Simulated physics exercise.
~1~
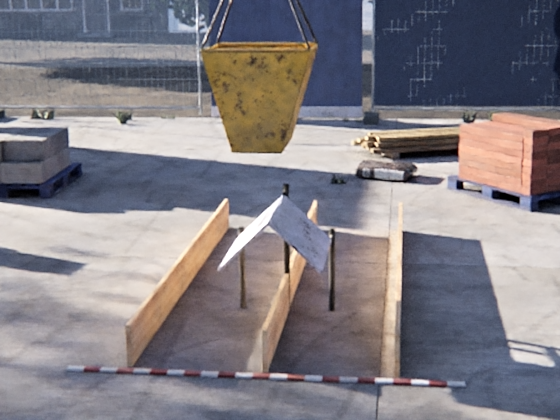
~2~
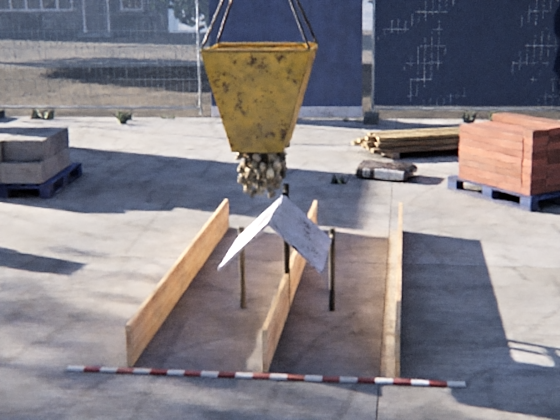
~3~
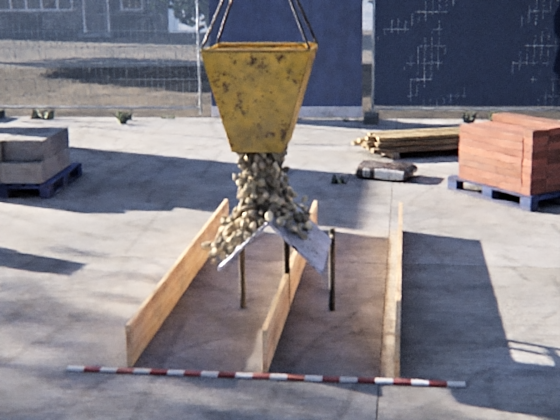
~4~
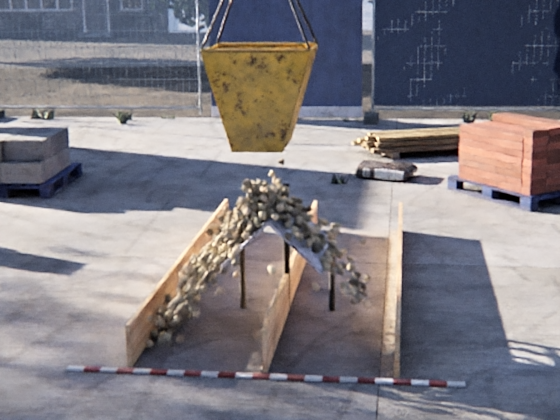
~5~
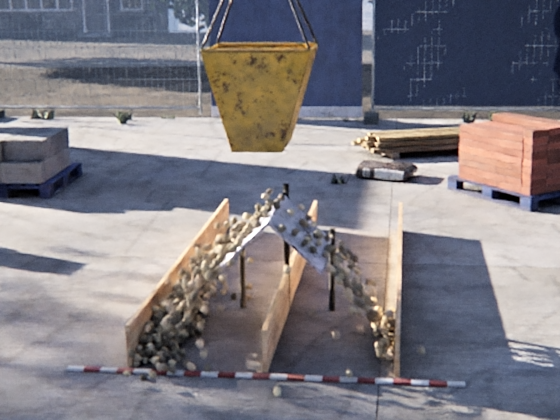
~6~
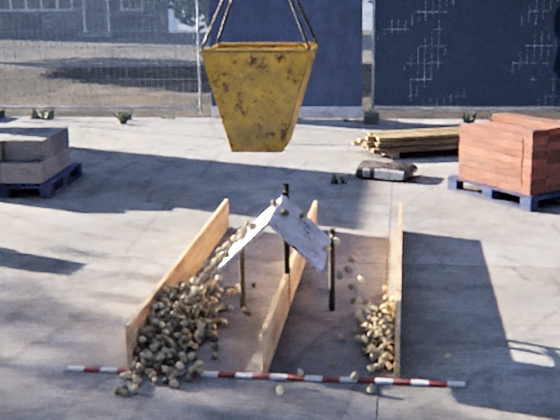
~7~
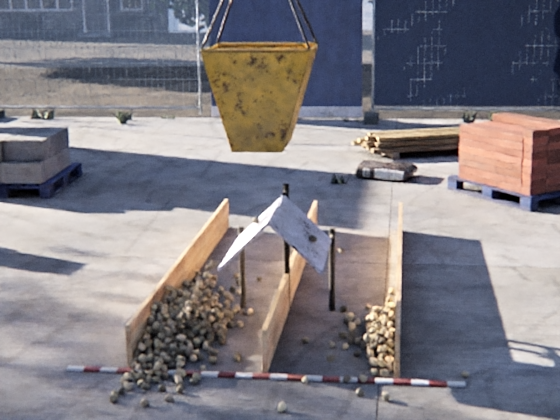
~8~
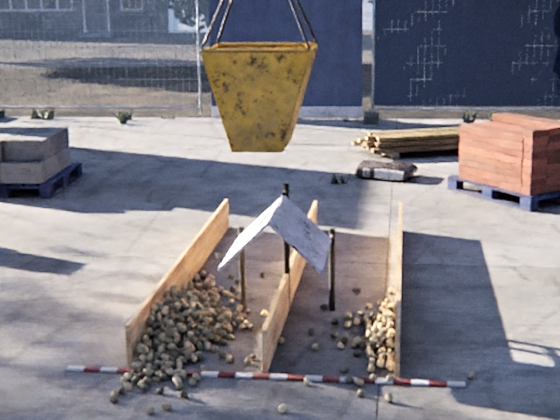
A hanging yellow skip dropped a load of rounded stones onto a peaked metal sheet, which split them down both sides between wooden boards, and they settled with a large heap in the left bay and a smaller one in the right.
